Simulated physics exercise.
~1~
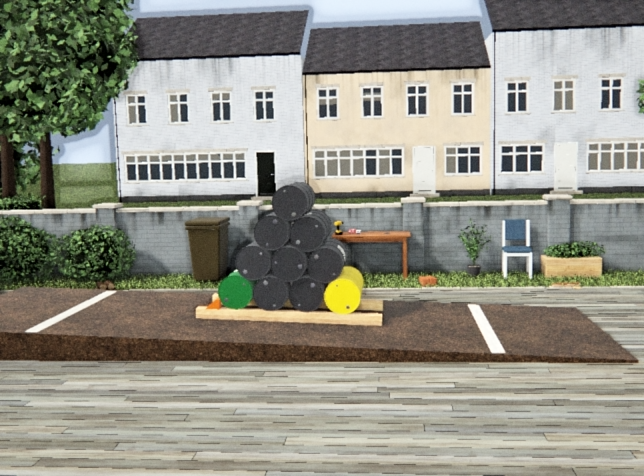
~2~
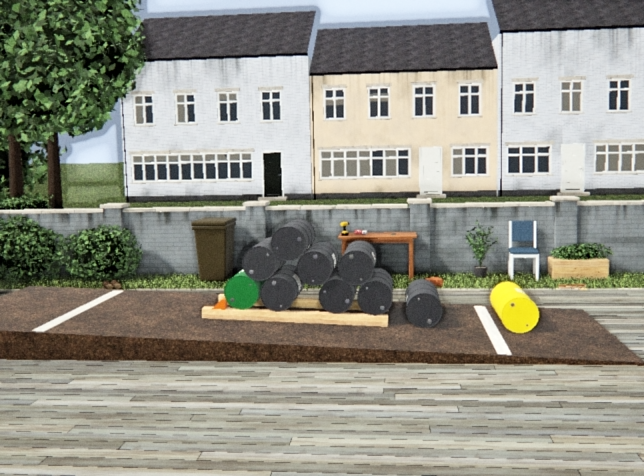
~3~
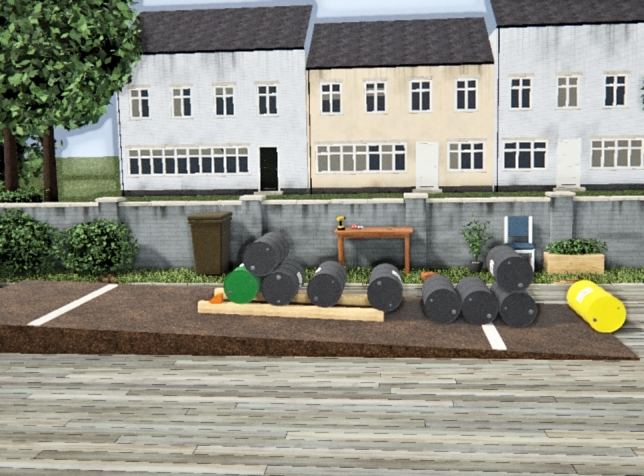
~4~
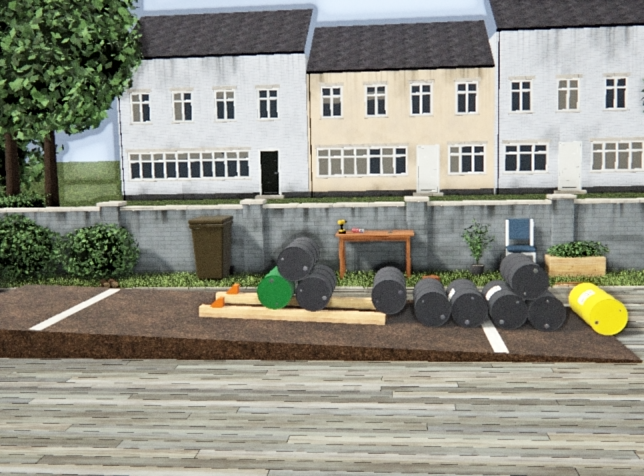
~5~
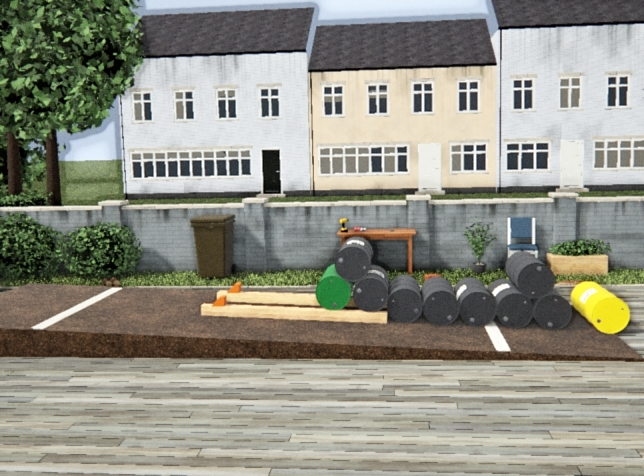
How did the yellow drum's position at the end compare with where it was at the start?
At the start the yellow drum sat at the bottom right corner of the stack on the timber beams. By the end it lay on the soil past the right white line, farther right than all the other drums.
